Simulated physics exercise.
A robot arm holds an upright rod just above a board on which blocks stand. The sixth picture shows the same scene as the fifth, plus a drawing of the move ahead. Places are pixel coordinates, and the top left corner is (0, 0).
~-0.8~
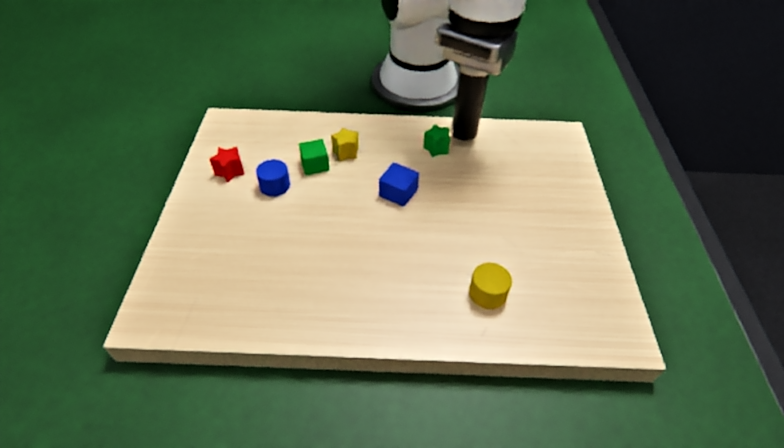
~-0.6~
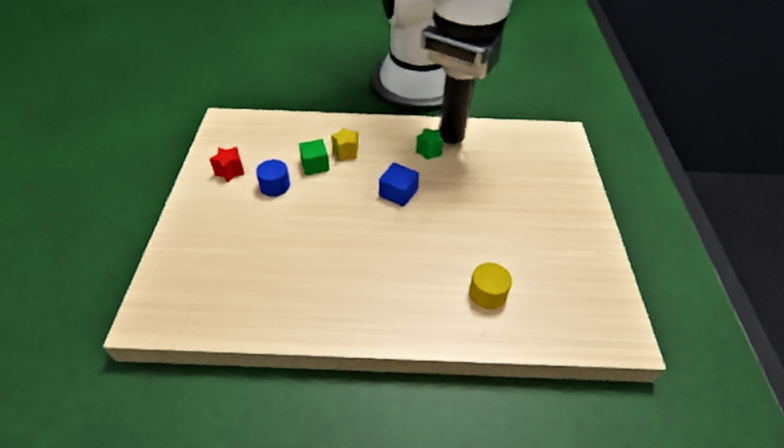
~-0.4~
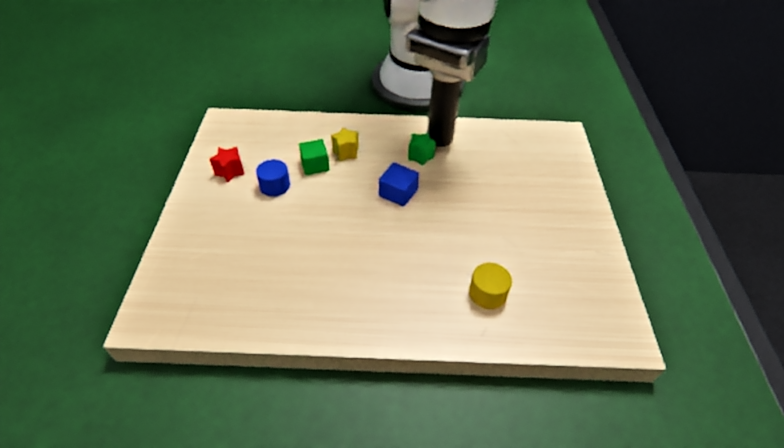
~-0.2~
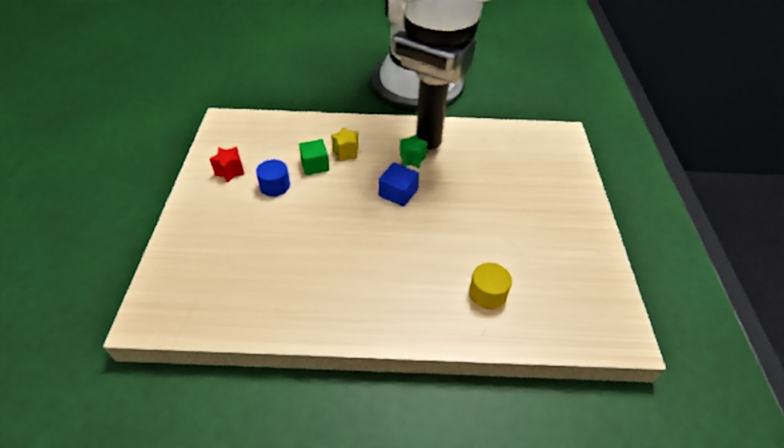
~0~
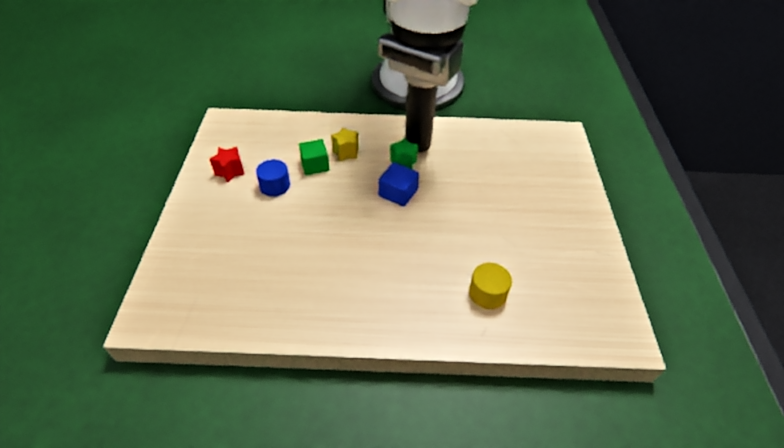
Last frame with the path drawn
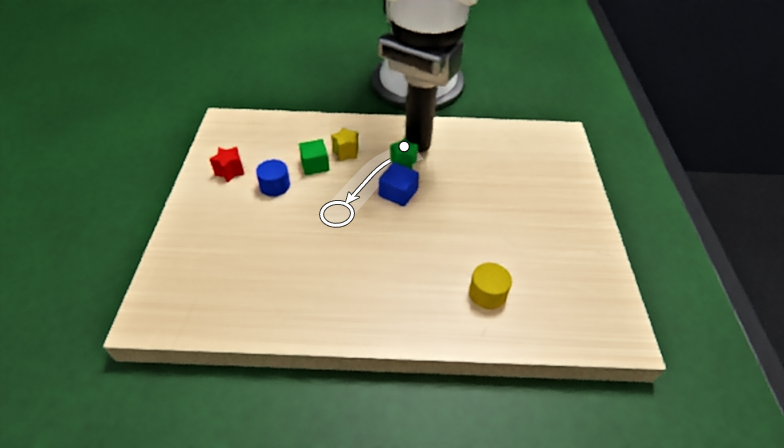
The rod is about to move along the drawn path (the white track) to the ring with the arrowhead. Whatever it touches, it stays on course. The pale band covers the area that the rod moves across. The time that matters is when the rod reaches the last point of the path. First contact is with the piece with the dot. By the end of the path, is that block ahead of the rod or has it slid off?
It sits in front of the rod.
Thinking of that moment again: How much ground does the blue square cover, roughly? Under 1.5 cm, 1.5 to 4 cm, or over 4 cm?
It is going to finish 1.5 to 4 cm from where it is now.
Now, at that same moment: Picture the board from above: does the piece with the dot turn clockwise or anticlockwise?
Looking down on the board, it turns counter-clockwise.
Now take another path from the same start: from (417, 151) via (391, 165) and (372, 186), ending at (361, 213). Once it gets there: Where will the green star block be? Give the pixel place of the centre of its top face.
Its top centre lands on (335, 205).
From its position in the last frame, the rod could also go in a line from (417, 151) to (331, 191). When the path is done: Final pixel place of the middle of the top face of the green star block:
(341, 191)
Drawn move, from (417, 151) by way of (385, 164) and (361, 187) to (337, 214); the dot is on the green star block.
What follows on the original path. One third of the way, rod at (385, 157); blue square at (395, 181), turned 35° anticlockwise; green star block at (375, 163), turned 15° anticlockwise.
Two thirds of the way, rod at (360, 181); blue square at (393, 186), turned 70° anticlockwise; green star block at (350, 188), turned 20° anticlockwise.
At the end, rod at (336, 207); yellow star block still; blue square at (393, 186), turned 70° anticlockwise; green star block at (326, 217), turned 25° anticlockwise.
